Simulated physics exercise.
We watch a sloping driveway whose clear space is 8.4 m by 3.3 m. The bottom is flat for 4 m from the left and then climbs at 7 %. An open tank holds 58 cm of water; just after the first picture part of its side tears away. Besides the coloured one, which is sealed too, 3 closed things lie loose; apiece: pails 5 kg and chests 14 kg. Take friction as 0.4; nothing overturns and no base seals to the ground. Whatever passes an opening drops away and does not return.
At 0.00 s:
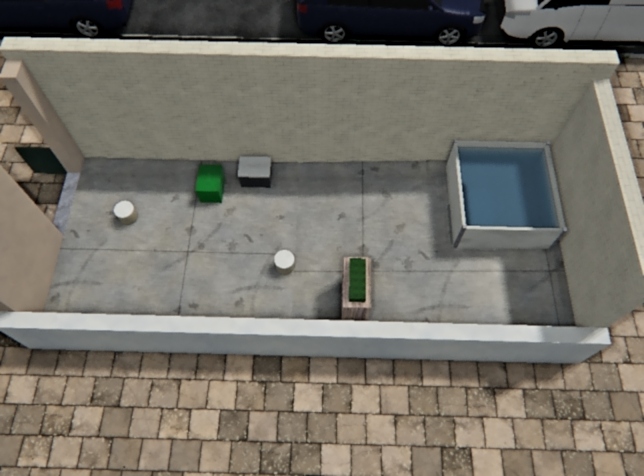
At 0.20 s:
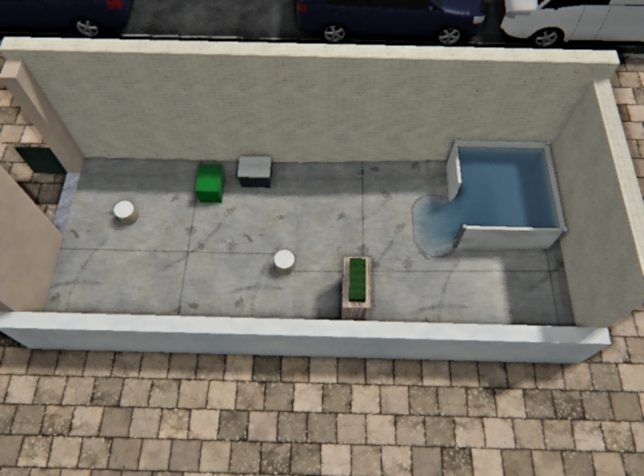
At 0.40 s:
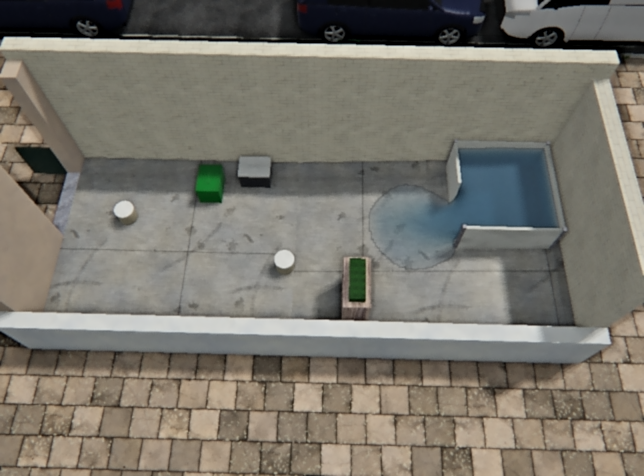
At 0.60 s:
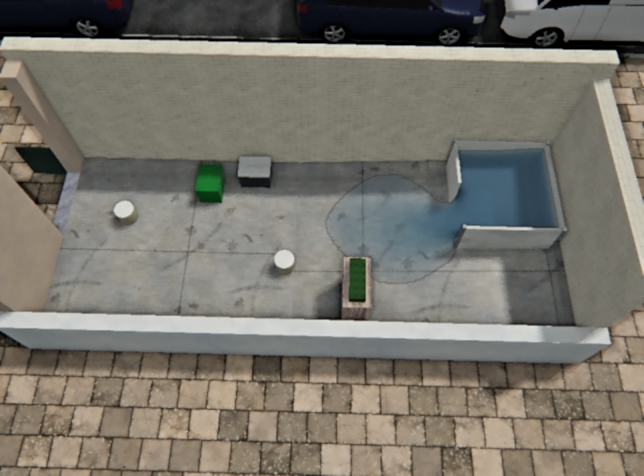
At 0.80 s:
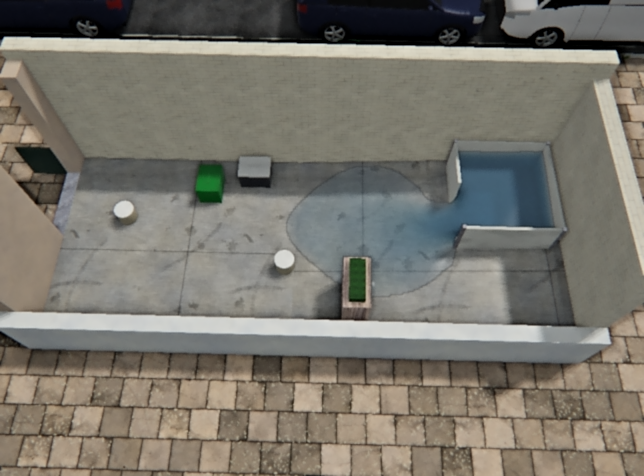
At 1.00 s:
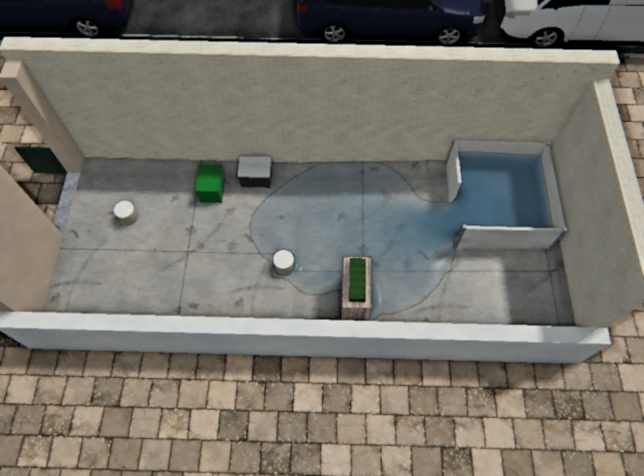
In a walled driveway, water spreads leftward from an open tank around objects that stay still.
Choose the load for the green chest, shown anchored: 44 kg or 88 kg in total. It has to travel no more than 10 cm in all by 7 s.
I expect that only the larger load is enough.
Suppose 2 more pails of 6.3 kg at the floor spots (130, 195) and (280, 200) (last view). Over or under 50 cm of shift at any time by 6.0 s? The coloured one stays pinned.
In that order: Under, more.
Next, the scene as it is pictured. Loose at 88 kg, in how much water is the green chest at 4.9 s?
Roughly 4 cm.
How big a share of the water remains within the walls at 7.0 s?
Some 88 per cent remains.
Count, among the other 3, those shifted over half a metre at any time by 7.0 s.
2 of them.
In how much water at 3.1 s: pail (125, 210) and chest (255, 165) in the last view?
Roughly 3 and 13 cm.
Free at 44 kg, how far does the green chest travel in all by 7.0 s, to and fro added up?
Some 50 cm in all.
After 1.4 s the green chest would be 0 cm from its start with 44 kg and 0 cm from its start with 88 kg; 1 cm of water round it then.
After 3.1 s the green chest would be 42 cm from its start with 44 kg and 0 cm from its start with 88 kg; 6 cm of water round it then.
After 4.9 s the green chest would be 46 cm from its start with 44 kg and 0 cm from its start with 88 kg; 4 cm of water round it then.
After 7.0 s the green chest would be 46 cm from its start with 44 kg and 0 cm from its start with 88 kg; 6 cm of water round it then.
